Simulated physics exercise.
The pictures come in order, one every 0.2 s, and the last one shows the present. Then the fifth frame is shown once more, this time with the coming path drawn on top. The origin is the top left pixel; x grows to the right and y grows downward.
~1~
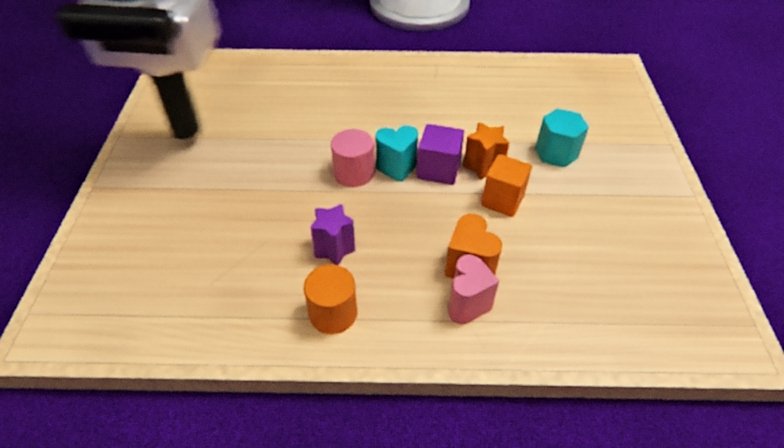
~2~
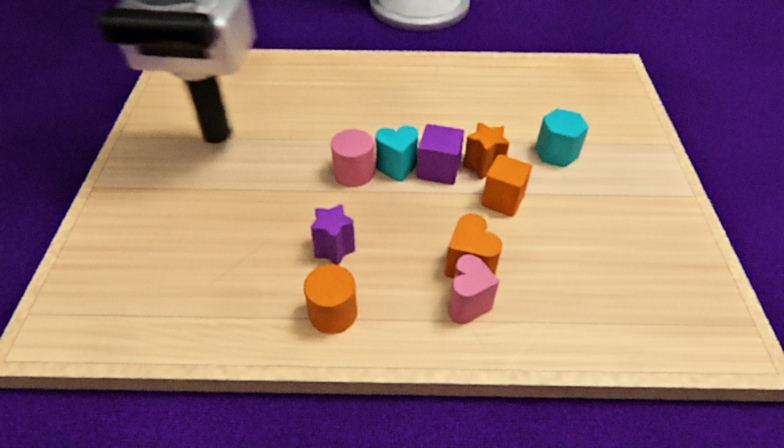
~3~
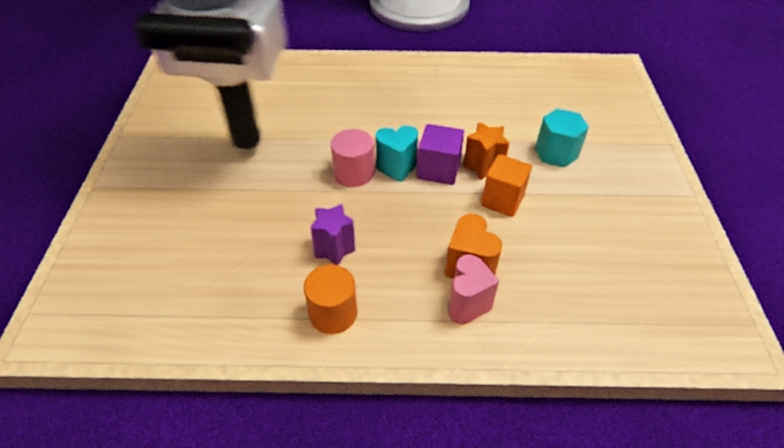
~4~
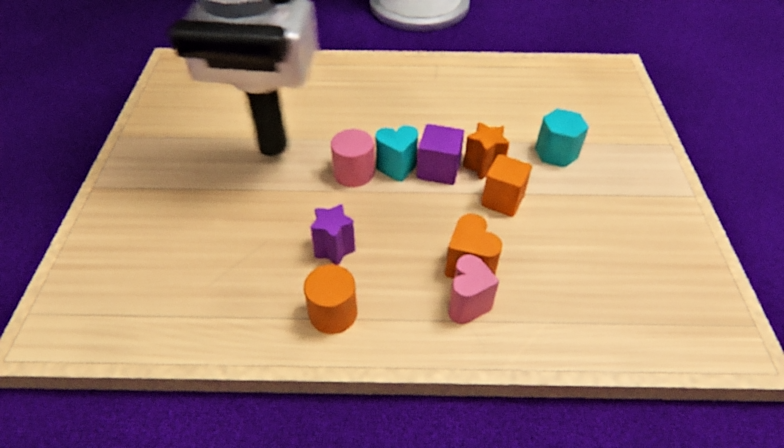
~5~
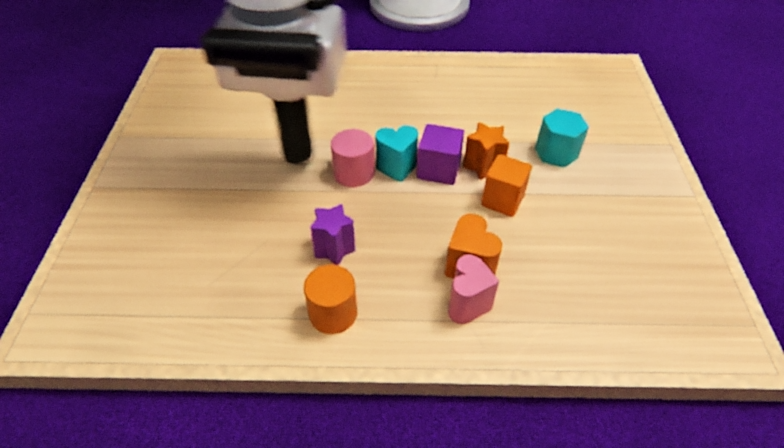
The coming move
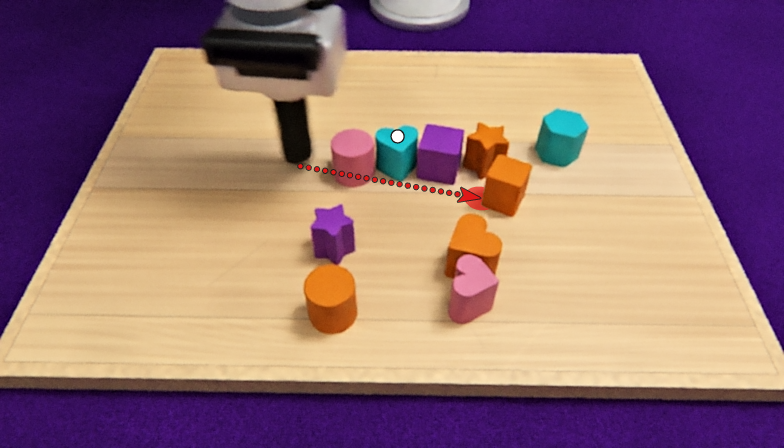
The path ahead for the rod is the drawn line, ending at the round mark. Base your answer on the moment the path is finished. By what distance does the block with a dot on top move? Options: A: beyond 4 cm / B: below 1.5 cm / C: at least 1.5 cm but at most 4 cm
That would be A.
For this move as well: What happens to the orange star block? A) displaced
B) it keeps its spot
A.
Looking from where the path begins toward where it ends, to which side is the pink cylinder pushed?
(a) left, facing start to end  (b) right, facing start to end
Correct choice: A.
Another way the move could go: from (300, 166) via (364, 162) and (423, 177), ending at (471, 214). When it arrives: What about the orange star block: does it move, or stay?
That block moves.
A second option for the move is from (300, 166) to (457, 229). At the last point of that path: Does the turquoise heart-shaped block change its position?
It seems so.
Drawn move, in a line from (300, 166) to (480, 198); the dot is on the turquoise heart-shaped block.
On the path given first. One third of the way, rod (358, 165); pink cylinder (392, 137); turquoise heart-shaped block (424, 124), turned 15° clockwise; purple square block (459, 136), turned 25° clockwise; orange star block (501, 137), turned 20° anticlockwise.
Two thirds of the way, rod (419, 175); pink cylinder (429, 132); turquoise heart-shaped block (440, 109); purple square block (471, 130), turned 65° clockwise; orange star block (511, 138), turned 30° anticlockwise.
At the end, rod (483, 186); pink cylinder (429, 132); turquoise heart-shaped block (440, 109); purple square block (471, 130), turned 65° clockwise; orange star block (510, 138), turned 30° anticlockwise; orange square block (523, 170).
